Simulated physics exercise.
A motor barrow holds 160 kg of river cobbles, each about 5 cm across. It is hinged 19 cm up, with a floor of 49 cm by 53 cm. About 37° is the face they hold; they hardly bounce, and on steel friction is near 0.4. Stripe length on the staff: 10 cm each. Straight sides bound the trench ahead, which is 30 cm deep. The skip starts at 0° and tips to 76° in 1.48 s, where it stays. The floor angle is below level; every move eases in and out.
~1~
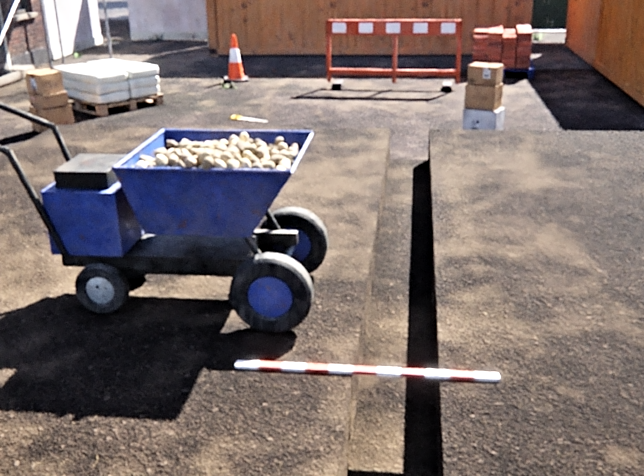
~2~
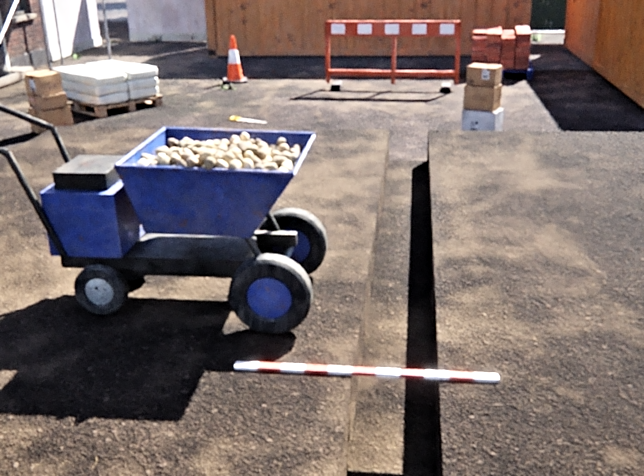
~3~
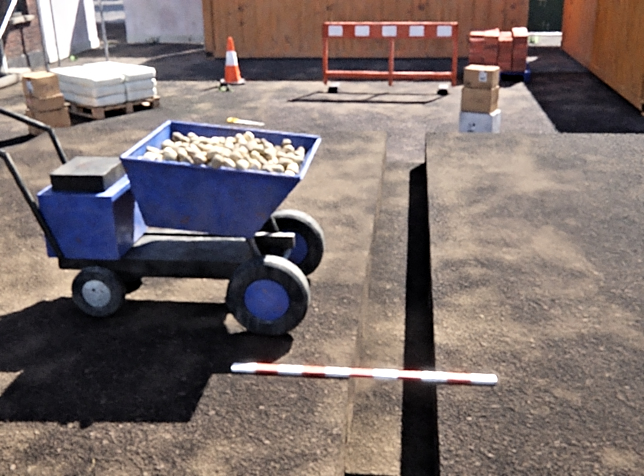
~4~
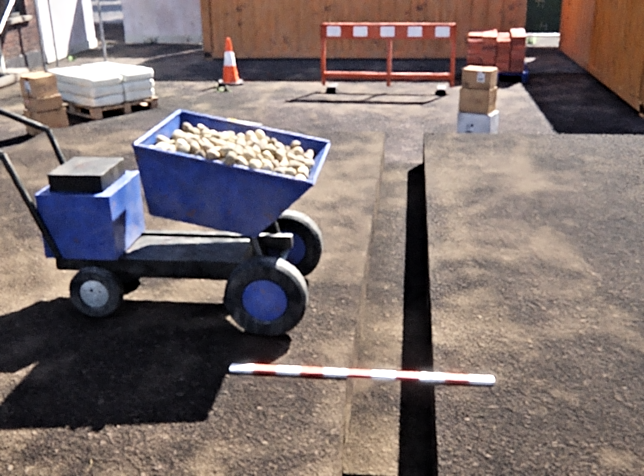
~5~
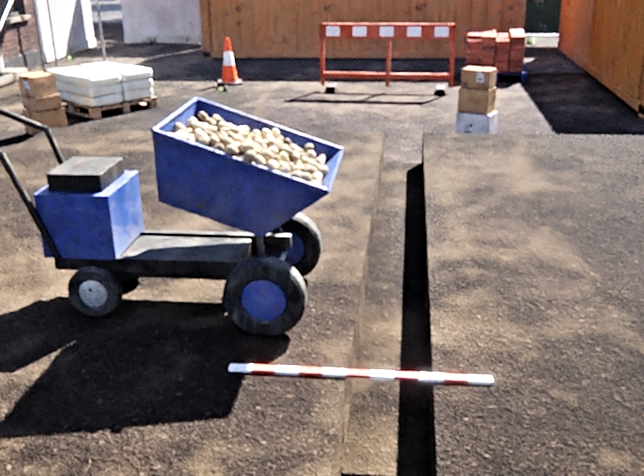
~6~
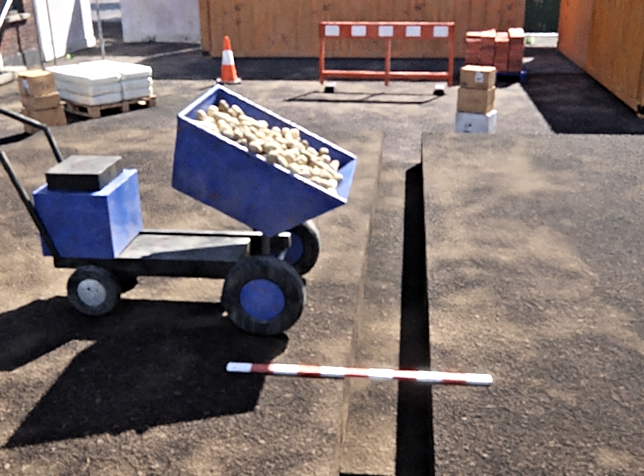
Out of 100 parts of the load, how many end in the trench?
Some 48 out of 100.
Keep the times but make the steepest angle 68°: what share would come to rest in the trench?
Some 50 in a hundred, I'd say.
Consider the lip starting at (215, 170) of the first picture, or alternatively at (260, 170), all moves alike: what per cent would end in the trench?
Roughly 95 in a hundred, then 85 in a hundred.
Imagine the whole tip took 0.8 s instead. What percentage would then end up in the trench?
It'd be some 35 per cent.
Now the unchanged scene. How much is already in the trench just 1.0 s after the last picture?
About 15 per cent by then.
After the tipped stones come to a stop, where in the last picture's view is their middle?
(438, 306).
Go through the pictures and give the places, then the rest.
In the first frame, the skip is at 0°, its lip at (291, 172); the top of the load is at (226, 145).
The second frame shows lip at (294, 174), floor tilted 1°, highest stones at (227, 145).
In the third frame, the skip is at 5°, its lip at (301, 178); the top of the load is at (221, 143).
In the fourth frame, the skip is at 11°, its lip at (313, 184); the top of the load is at (200, 136).
In the fifth frame, the skip is at 19°, its lip at (329, 192); the top of the load is at (209, 125).
In the sixth frame, the skip is at 27°, its lip at (345, 203); the top of the load is at (224, 114).
Then, 0.5 s after the last picture the floor is at 64°, 98 % in the skip, 2 % in the trench; the foremost stones are at (421, 261).
Then, 1.0 s after the last picture the floor is at 76°, 49 % in the skip, 15 % in the trench, 36 % past the trench; the foremost stones are at (545, 309).
Then, 1.3 s after the last picture the floor is at 76°, 22 % in the skip, 26 % in the trench, 52 % past the trench; the foremost stones are at (626, 302).
Then, 3.3 s after the last picture the floor is at 76°, 0 % in the skip, 48 % in the trench, 52 % past the trench; the foremost stones are past the picture's edge.
